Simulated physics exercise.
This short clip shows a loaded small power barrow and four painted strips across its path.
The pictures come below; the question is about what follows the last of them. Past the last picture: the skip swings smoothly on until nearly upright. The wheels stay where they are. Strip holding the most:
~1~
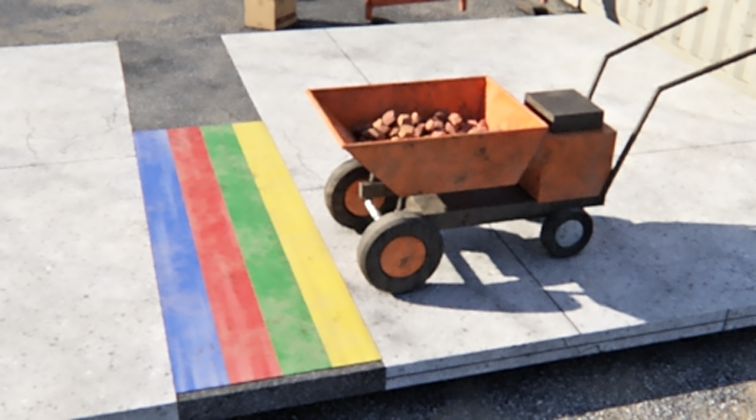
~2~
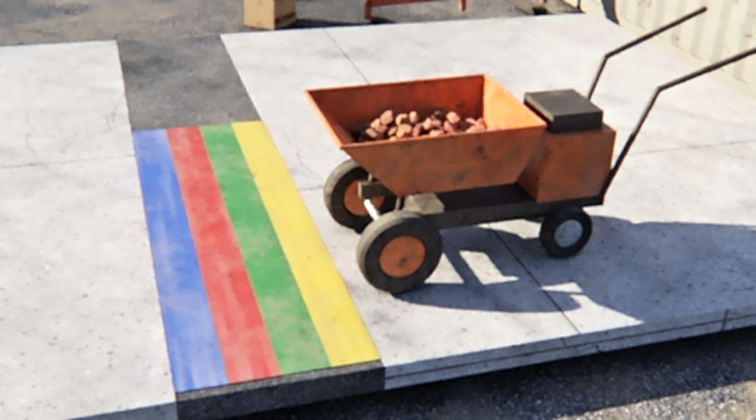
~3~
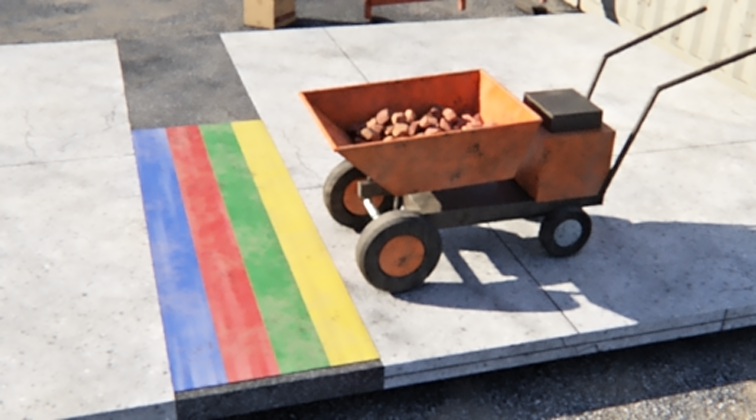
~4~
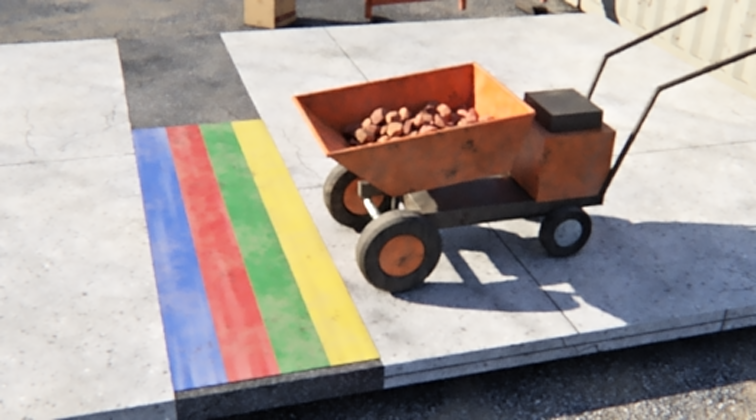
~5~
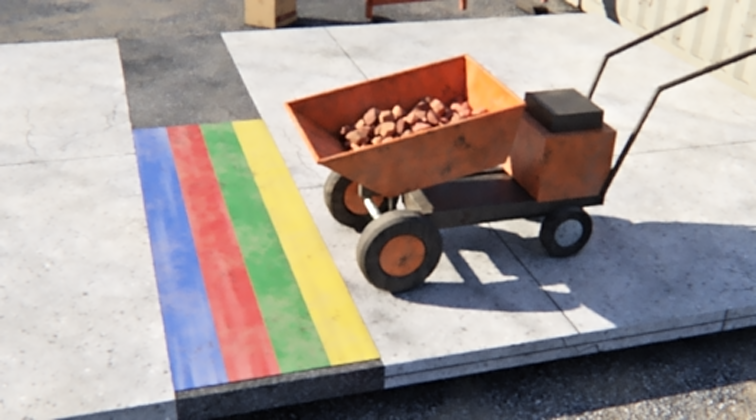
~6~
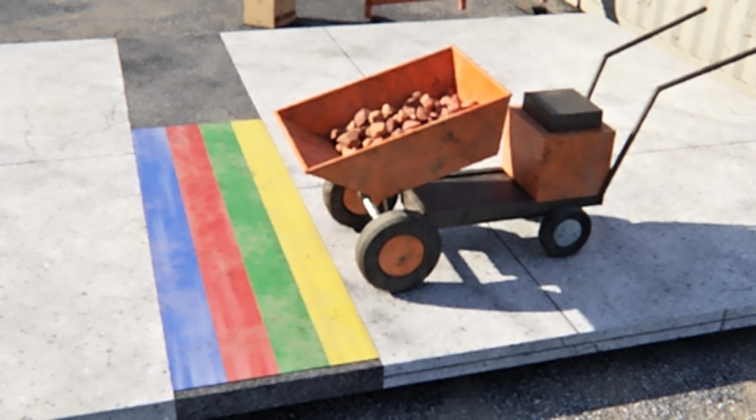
Red strip.
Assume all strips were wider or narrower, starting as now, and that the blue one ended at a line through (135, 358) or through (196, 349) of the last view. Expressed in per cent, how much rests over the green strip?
10 and 0 percent, roughly.
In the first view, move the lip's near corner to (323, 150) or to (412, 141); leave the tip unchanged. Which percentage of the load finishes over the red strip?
You'd get around 20 in a hundred, then 20 in a hundred.
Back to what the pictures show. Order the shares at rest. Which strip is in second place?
Second: The blue one.
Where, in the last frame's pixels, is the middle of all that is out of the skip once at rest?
Near (205, 273), more or less.
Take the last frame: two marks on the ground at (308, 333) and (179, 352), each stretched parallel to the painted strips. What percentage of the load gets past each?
70 % and 10 %.
Just after the last frame, skip tipped steeply; every one in the skip.
A moment on, skip tipped right over; roughly two thirds in the skip; just a few over the green strip; roughly a quarter over the red strip; just a few over the blue strip.
Further on, skip tipped right over; roughly a third in the skip; just a few over the green strip; roughly a third over the red strip; roughly a quarter over the blue strip; about a tenth off the paint.
When it is over, skip tipped right over; roughly a third in the skip; not one over the yellow strip; just a few over the green strip; roughly a third over the red strip; roughly a quarter over the blue strip; about a tenth off the paint.
